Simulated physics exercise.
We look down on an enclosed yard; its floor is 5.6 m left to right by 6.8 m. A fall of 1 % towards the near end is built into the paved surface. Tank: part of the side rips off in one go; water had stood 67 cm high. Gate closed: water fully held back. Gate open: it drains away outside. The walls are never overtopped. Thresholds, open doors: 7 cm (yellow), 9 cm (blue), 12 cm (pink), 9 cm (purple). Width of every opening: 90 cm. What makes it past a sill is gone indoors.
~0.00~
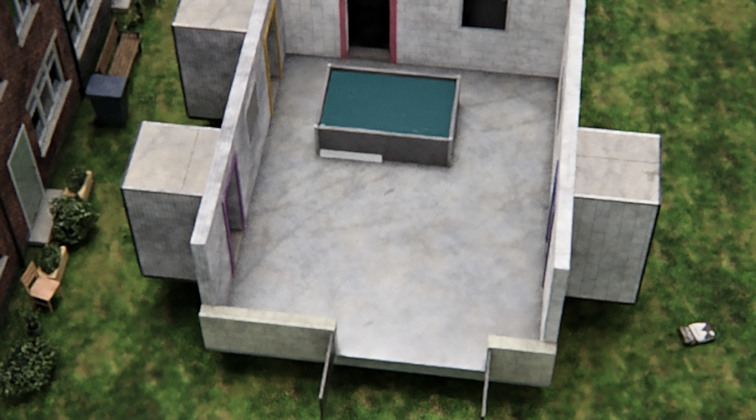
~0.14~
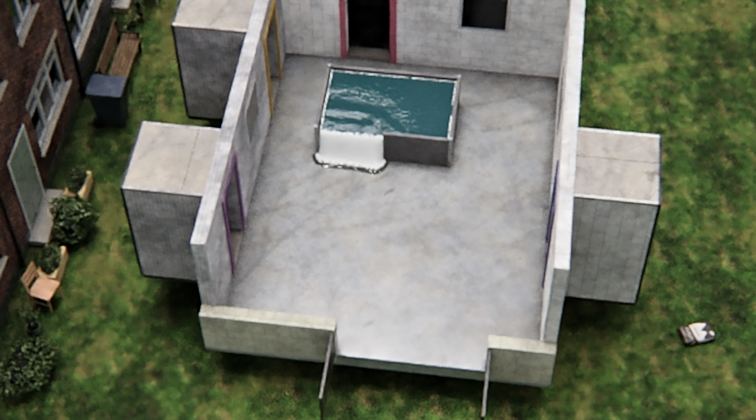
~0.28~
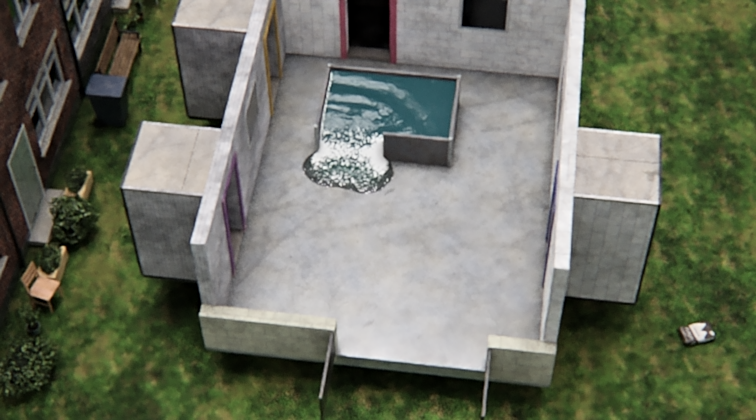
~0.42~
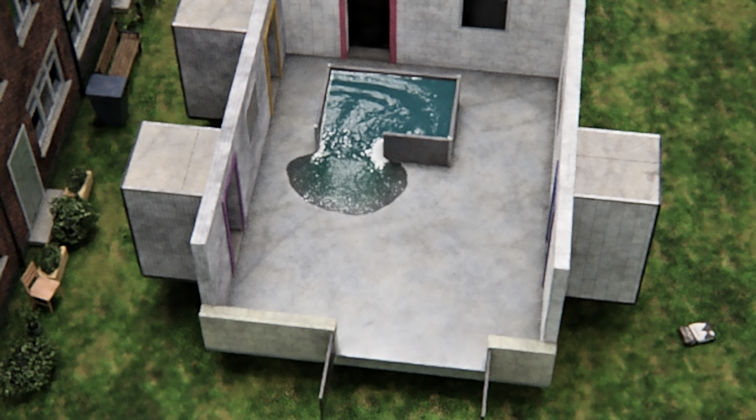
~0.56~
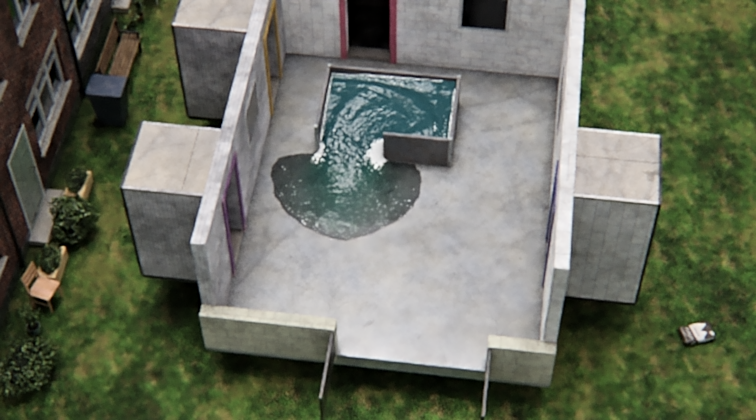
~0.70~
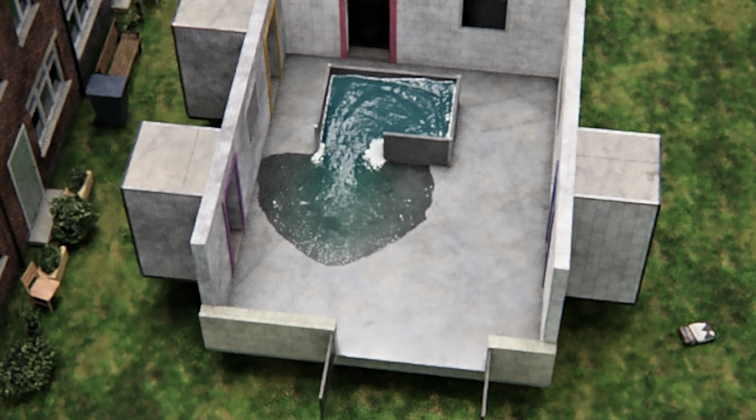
Teal water sits still in a rectangular tank near the back of a walled concrete yard, then pours out through a gap at the left of its front side. White froth tumbles onto the pale floor, and a dark, rippling puddle fans outward toward the viewer while the tank's surface swirls.
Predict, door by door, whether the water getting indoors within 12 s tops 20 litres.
In order: At the yellow door I expect the water to hold within the limit; at the blue door I expect the water to hold within the limit; at the pink door I expect the water to hold within the limit; at the purple door I expect the water to rise above the limit.
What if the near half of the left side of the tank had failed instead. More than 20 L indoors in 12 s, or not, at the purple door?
Relative to that limit, purple ends up on the low side.
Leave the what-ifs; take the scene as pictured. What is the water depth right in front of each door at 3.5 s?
In centimetres - yellow: 0, blue: 0, pink: 0, purple: 11.
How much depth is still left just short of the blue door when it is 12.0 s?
It's about 5.5 cm.
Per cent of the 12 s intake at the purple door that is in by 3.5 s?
Roughly 40%.
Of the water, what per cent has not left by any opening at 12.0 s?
I'd say close to 58 percent is still there.
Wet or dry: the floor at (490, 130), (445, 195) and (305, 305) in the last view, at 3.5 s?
Going in order, clear, then clear, then covered.
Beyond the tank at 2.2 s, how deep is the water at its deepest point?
Depth max: Approx. 44 cm.
After 1.4 s water covers 35 % of the floor and is deepest (38 cm) near (337, 158); yellow door not reached, blue door not reached, pink door not reached, purple door 12 cm at the sill, 0 L in.
After 2.2 s water covers 45 % of the floor and is deepest (44 cm) near (223, 321); yellow door not reached, blue door not reached, pink door not reached, purple door 15 cm at the sill, 13 L in.
After 3.5 s water covers 50 % of the floor and is deepest (28 cm) near (243, 281); yellow door not reached, blue door not reached, pink door not reached, purple door 11 cm at the sill, 29 L in.
After 7.0 s water covers 65 % of the floor and is deepest (14 cm) near (271, 335); yellow door 1 cm at the sill, 0 L in, blue door 9 cm at the sill, 0 L in, pink door not reached, purple door 11 cm at the sill, 65 L in.
After 12.0 s water covers 90 % of the floor and is deepest (8 cm) near (507, 361); yellow door 2 cm at the sill, 0 L in, blue door 5 cm at the sill, 1 L in, pink door not reached, purple door 6 cm at the sill, 68 L in.
